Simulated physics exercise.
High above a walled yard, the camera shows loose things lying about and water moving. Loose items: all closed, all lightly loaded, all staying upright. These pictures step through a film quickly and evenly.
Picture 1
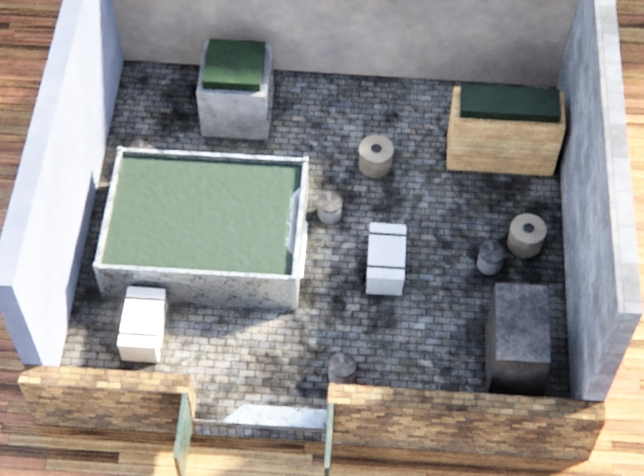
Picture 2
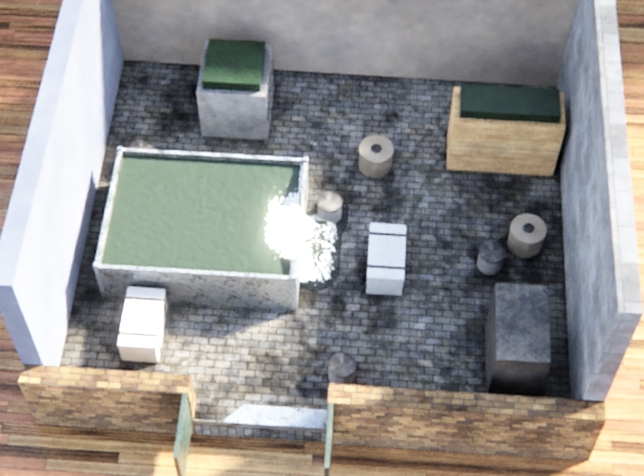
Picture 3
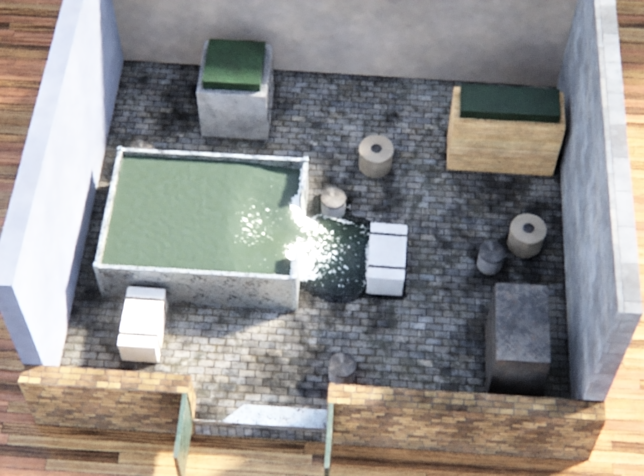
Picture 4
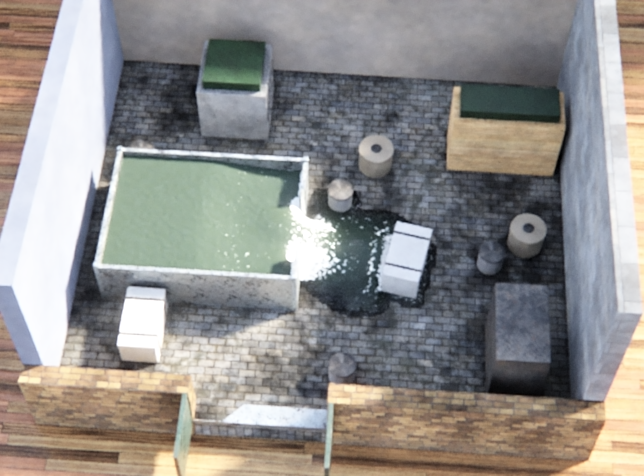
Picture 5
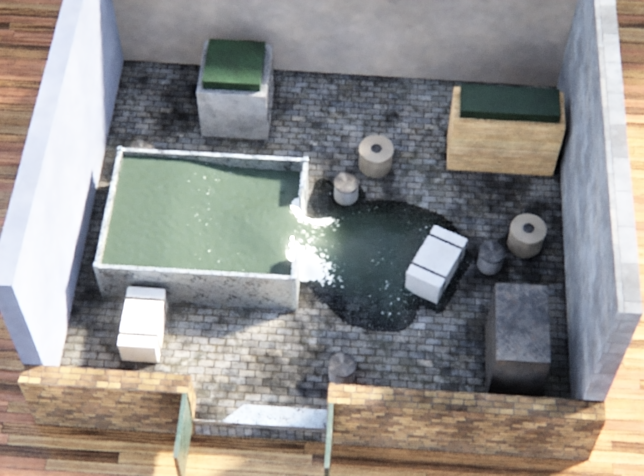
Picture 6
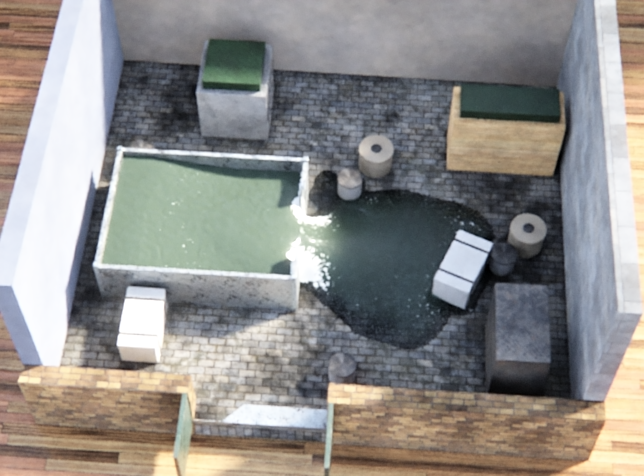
Water bursts through the right side of a raised green pool in a walled, brick-paved yard, splashing white onto the paving. It spreads rightward in a dark, widening puddle, pushing a white trunk to the right and turning it askew, while a small pail beside the pool shifts slightly up and right.
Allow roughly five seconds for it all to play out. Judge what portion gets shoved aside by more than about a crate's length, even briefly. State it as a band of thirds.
It falls in the band from one to two thirds.
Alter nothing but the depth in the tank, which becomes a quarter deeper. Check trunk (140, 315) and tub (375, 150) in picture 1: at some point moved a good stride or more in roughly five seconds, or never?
First: Shy of that; second: Shy of that.
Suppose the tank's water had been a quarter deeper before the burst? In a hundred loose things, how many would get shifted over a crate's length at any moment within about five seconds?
60 per cent.
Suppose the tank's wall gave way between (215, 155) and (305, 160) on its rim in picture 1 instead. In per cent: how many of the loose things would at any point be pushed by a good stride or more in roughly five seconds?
Estimate: Close to 10 in a hundred.
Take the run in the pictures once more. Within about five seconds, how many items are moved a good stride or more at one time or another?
The total here is 5.
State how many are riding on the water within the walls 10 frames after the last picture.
I make it 3.
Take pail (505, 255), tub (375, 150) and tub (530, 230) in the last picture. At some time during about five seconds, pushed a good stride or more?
First displaced that much, second under that distance, third displaced that much.
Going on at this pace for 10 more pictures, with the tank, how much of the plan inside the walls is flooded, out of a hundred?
Close to 50 per cent, tank included.
A moment on, 3 of 8 are well off their spots; 0 afloat.
Next, 3 of 8 are well off their spots; 3 afloat.
Later, 4 of 8 are well off their spots; 2 afloat.
In the end, 5 of 8 are well off their spots, and 5 have been at some point; 2 afloat.
